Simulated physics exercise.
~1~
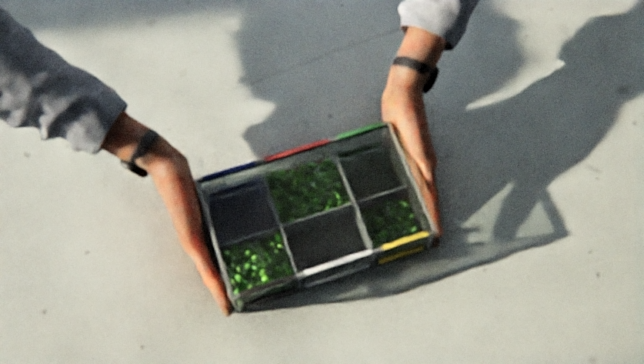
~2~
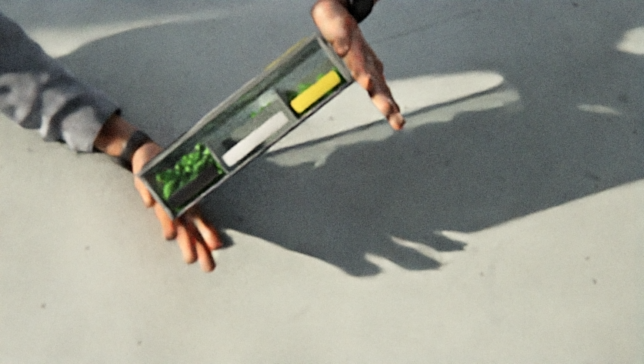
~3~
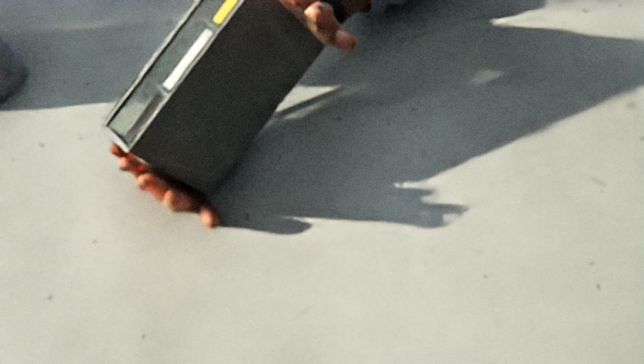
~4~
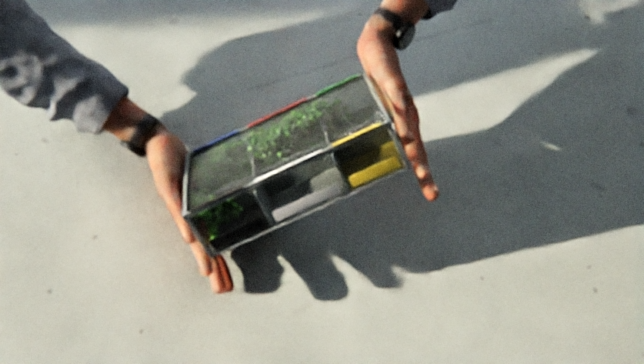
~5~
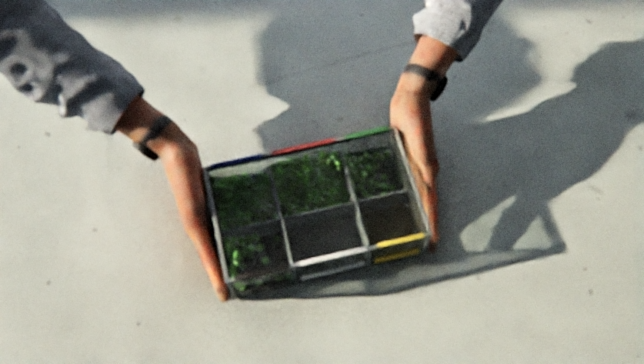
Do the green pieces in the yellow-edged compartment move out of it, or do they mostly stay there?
They move out of it. By the end the yellow-edged compartment looks empty, while most of the pieces lie in the red-edged and blue-edged ones.
